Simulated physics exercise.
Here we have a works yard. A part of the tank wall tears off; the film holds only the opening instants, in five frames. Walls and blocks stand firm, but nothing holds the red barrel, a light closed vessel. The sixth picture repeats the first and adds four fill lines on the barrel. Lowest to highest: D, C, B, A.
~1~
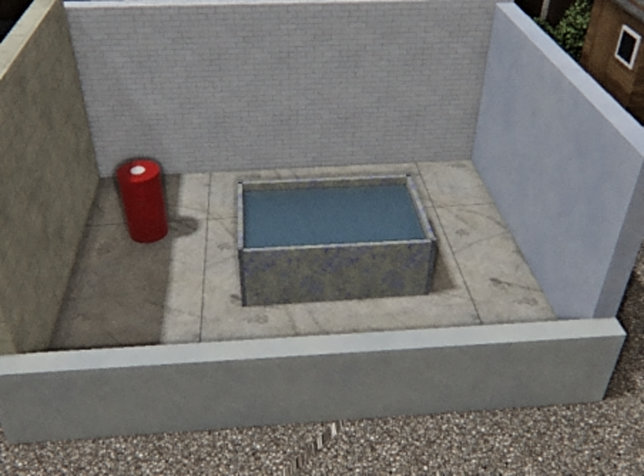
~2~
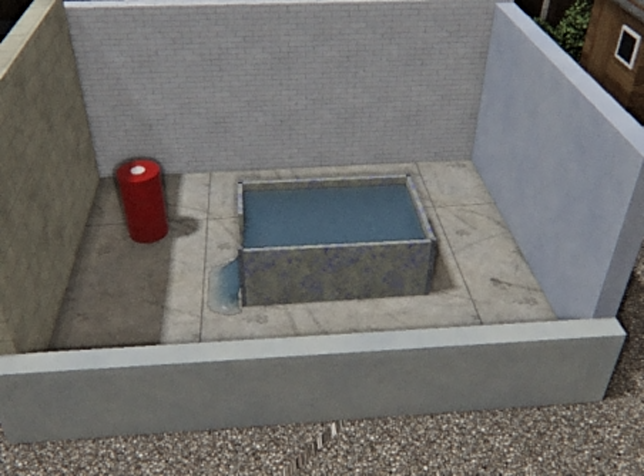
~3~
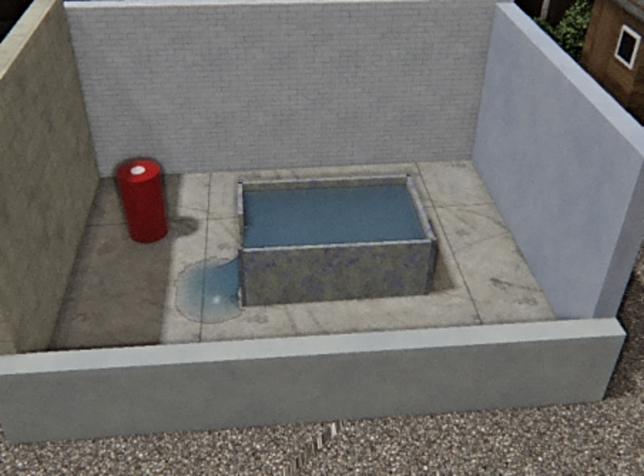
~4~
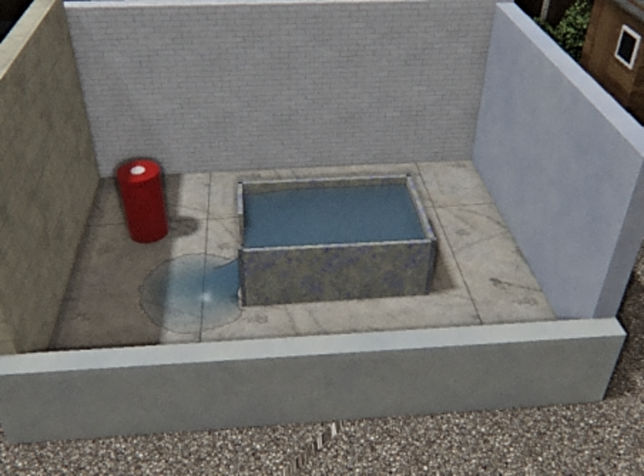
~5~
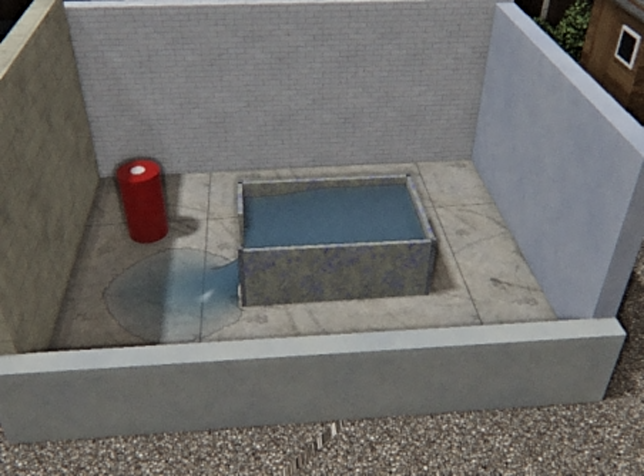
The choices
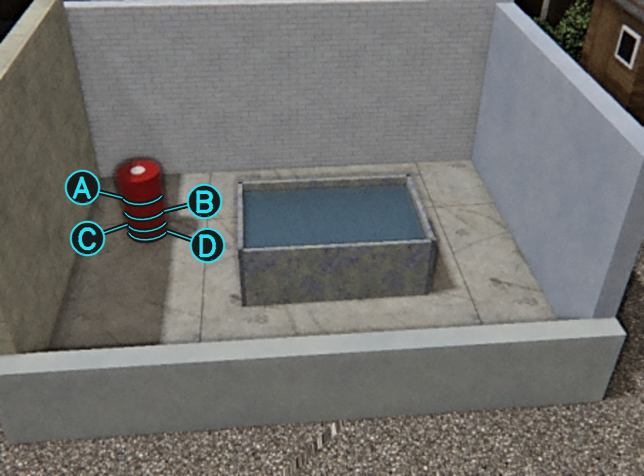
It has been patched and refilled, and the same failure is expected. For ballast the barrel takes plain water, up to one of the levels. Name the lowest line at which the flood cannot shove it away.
Level C just does it.
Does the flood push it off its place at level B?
No, not at all.
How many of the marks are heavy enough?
Three of the four.
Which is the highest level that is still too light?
Level D.
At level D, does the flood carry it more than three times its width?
No.
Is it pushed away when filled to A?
No, that is safe.
On the marked copy, A at (140, 204); B at (143, 219); C at (145, 231); D at (146, 239); from the bottom up D, C, B, A.
With A, it does not move.
With B, it does not move.
With C, it does not move.
With D, it is pushed about its own width away.
